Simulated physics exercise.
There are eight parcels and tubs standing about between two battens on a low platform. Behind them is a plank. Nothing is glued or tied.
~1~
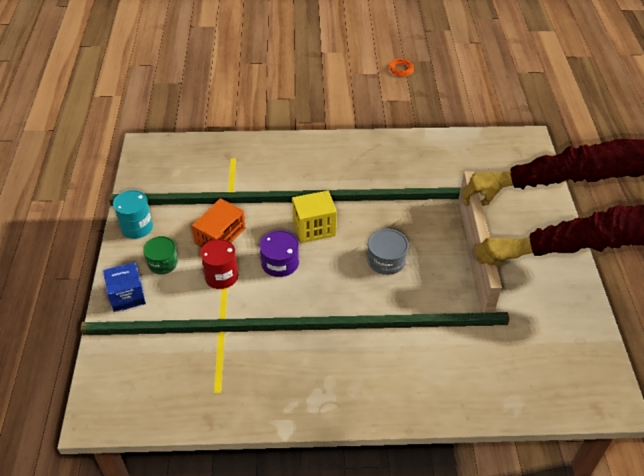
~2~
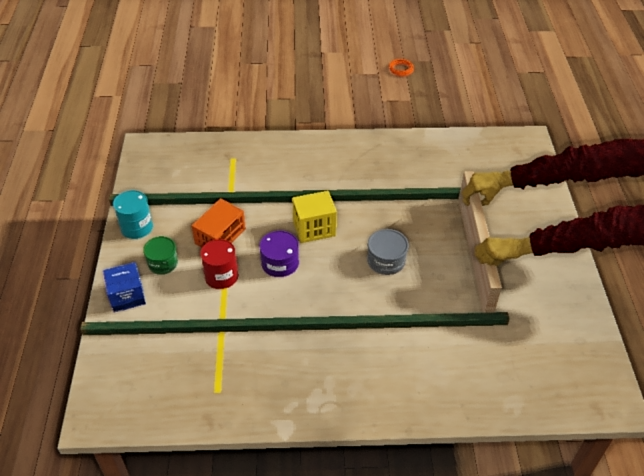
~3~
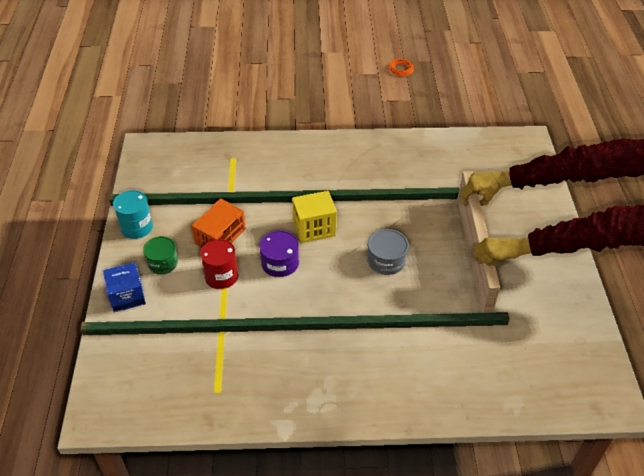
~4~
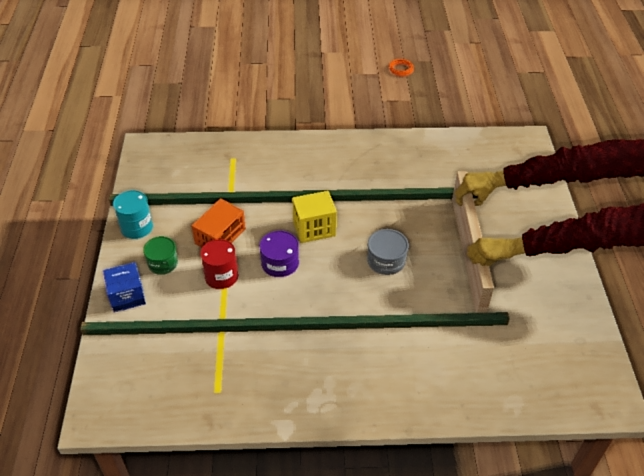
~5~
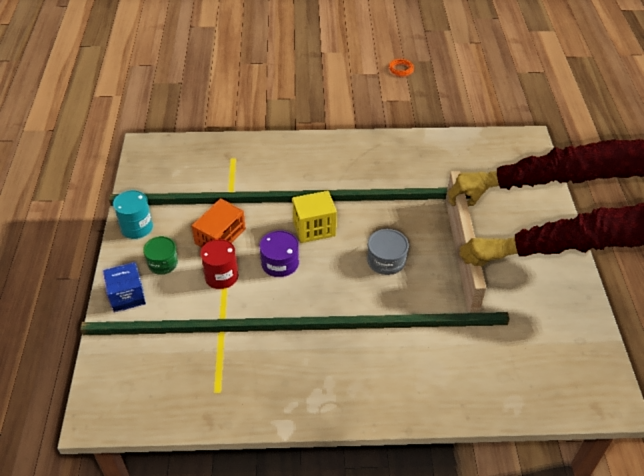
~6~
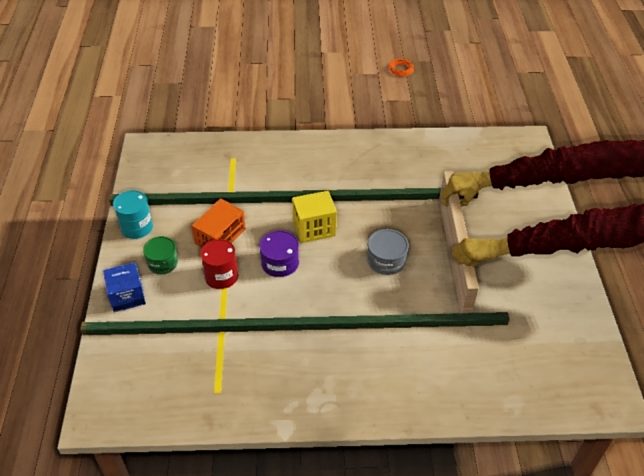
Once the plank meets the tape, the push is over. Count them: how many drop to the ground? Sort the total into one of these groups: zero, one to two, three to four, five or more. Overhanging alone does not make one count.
It goes in the group zero.
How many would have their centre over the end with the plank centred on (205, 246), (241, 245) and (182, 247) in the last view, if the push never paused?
1; 0; 2.
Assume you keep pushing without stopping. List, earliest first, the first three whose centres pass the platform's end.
Earliest first, the order is the turquoise canister, the green pail, the orange crate.
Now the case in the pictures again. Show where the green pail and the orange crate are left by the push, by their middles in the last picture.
The green pail at (133, 256), the orange crate at (164, 222).
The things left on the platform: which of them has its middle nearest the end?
Turquoise canister - nearest.
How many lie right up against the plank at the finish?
2 of them.
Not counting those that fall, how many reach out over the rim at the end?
Count of overhanging things: 0.
Soon after, none off yet; turquoise canister at rest near (134, 215); blue box at rest near (125, 287); green pail at rest near (161, 256).
In the end, the number that fall off is zero.
